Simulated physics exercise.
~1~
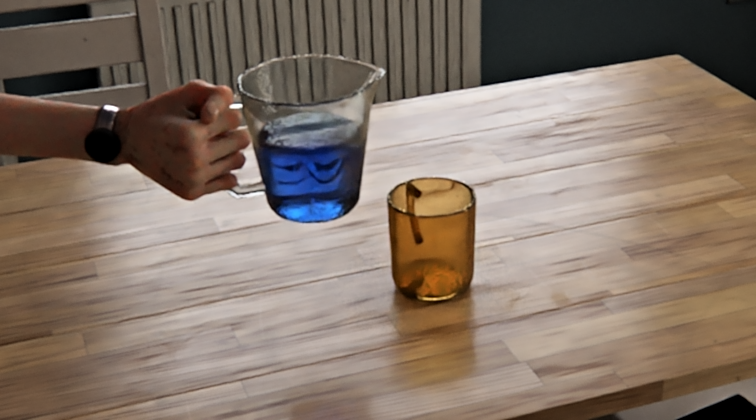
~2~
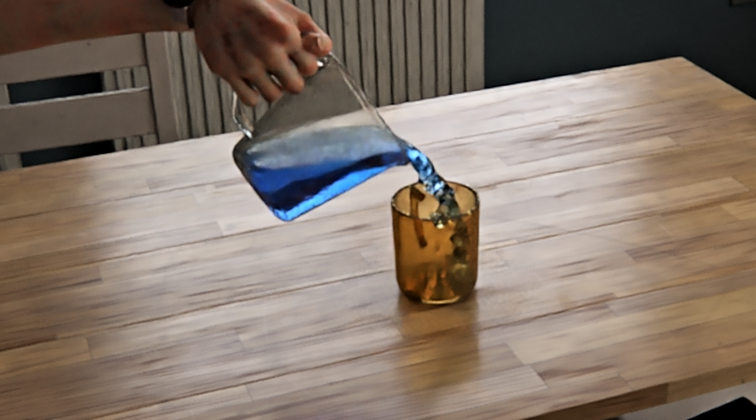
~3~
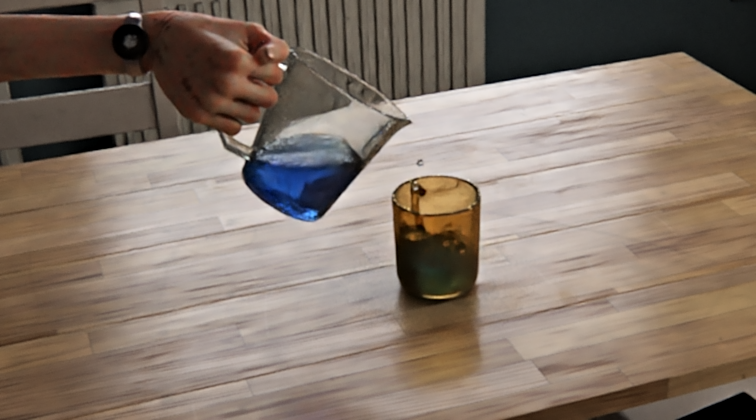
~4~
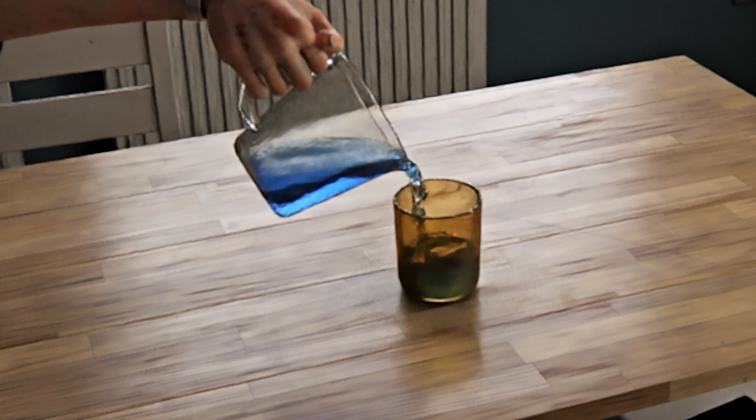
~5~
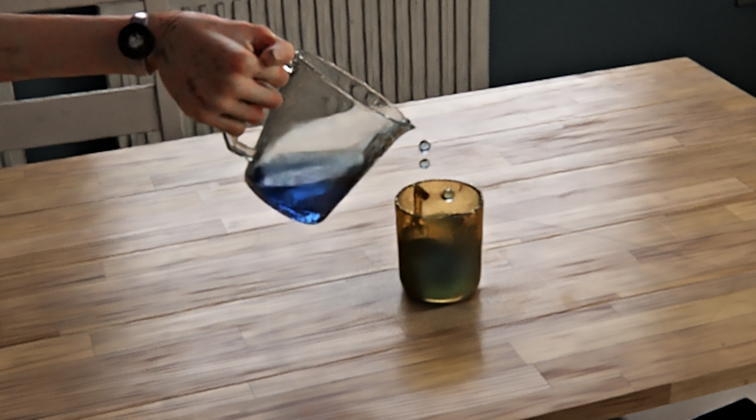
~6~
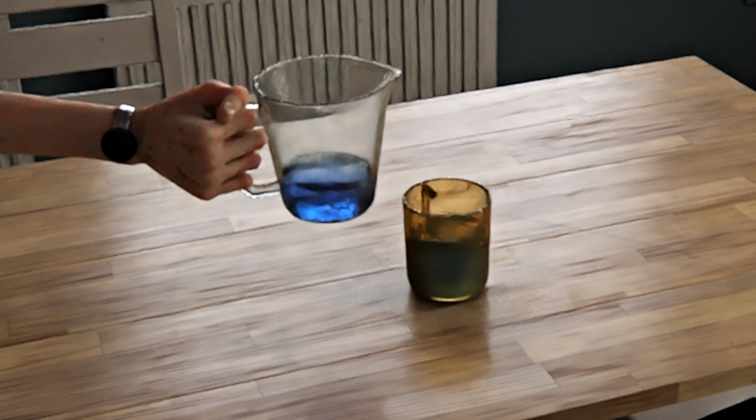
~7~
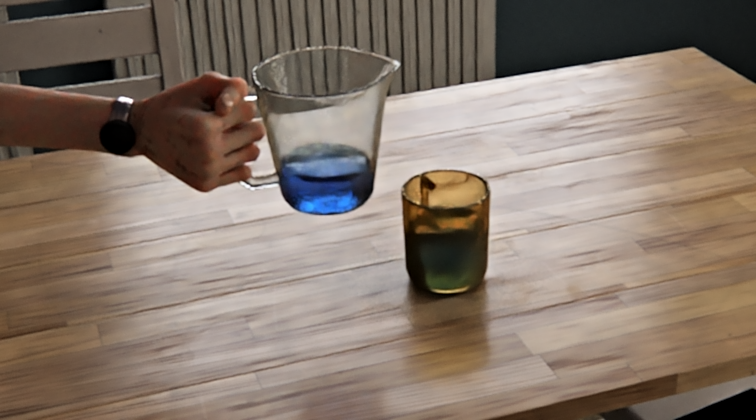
The clip shows a hand tilting a clear measuring jug of blue liquid over an amber glass mug on a wooden table, pouring twice with an easing back between, then holding the jug level with some liquid left beside the partly filled mug.
